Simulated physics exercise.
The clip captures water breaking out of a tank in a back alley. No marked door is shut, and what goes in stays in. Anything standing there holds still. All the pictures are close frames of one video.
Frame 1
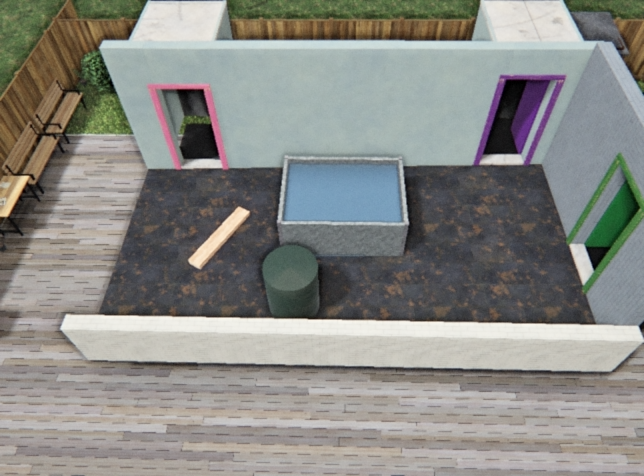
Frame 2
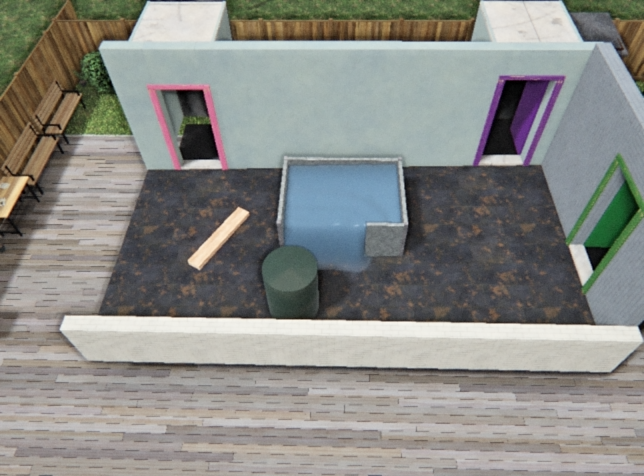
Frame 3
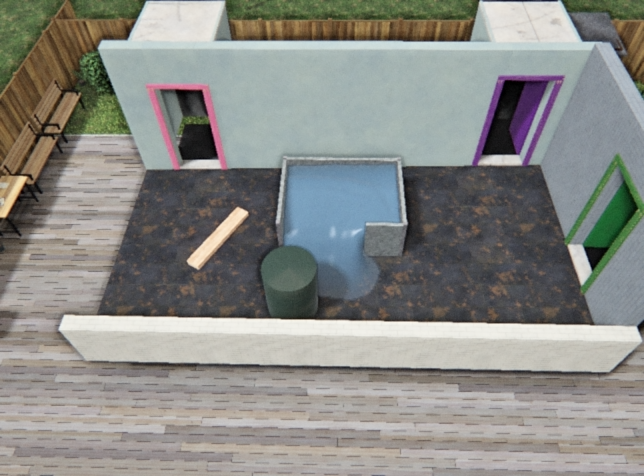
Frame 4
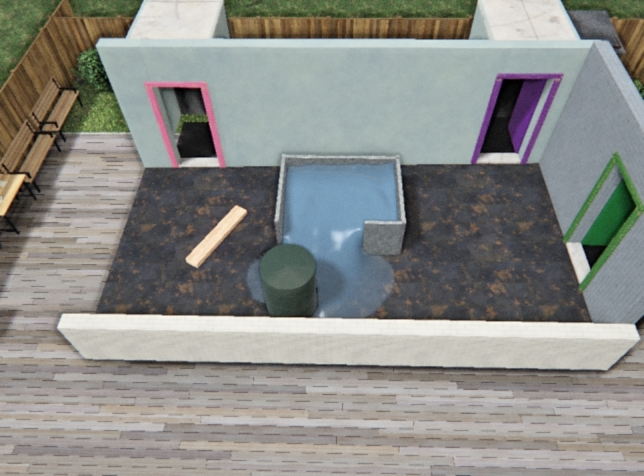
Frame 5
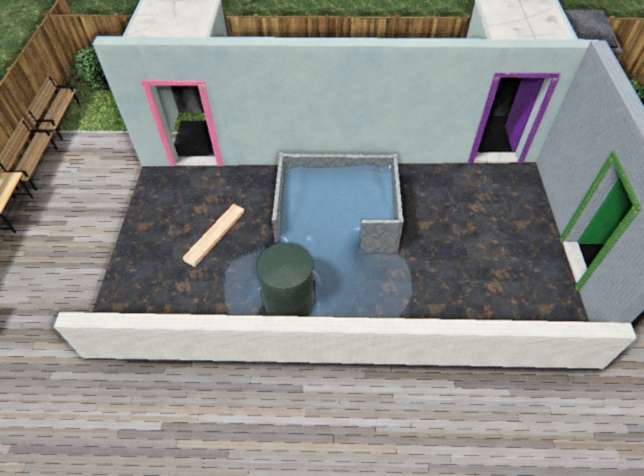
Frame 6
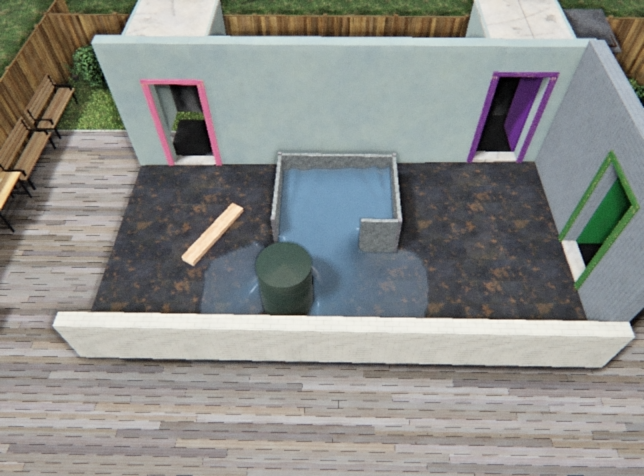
The clip opens on a square stone tank of still water in a dark-floored yard, with a green cylinder and a wooden plank nearby. Part of the tank's front wall gives way and water pours out, then spreads around the cylinder in a widening pool along the low white wall.
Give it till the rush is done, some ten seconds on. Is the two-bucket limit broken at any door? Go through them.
Going through them: The purple door breaks it, the pink door keeps to it, the green door breaks it.
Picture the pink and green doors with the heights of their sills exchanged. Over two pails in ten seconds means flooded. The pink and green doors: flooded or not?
Briefly, the pink door stays within bounds and the green door overflows.
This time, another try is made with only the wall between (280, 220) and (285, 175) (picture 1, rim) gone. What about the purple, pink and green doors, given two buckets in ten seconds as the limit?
Taking them in turn, the purple door falls short, the pink door tops the limit and the green door falls short.
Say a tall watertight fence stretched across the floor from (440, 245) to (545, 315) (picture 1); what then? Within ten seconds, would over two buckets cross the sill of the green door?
As for that door, the green door comes in short.
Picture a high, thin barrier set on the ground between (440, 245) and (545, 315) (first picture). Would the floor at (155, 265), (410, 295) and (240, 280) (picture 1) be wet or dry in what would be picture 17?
In that order: Flooded, wet, under water.
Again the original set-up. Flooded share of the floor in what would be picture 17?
Estimate: Near 55 %.
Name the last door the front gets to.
It has to be the one in pink.
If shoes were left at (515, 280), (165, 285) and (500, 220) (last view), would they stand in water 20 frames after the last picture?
Taking them as listed, they are waterlogged, waterlogged and waterlogged.
A moment on, water covers 30 % of the floor; the purple door not reached, the pink door not reached, the green door not reached.
Next, water covers 55 % of the floor; the purple door not reached, the pink door not reached, the green door wet at the sill, nothing in.
Then, water covers 60 % of the floor; the purple door not reached, the pink door not reached, the green door over two buckets in.
Later, water covers 75 % of the floor; the purple door over two buckets in, the pink door not reached, the green door over two buckets in.
In the end, water covers 80 % of the floor; the purple door over two buckets in, the pink door under two buckets in, the green door over two buckets in.
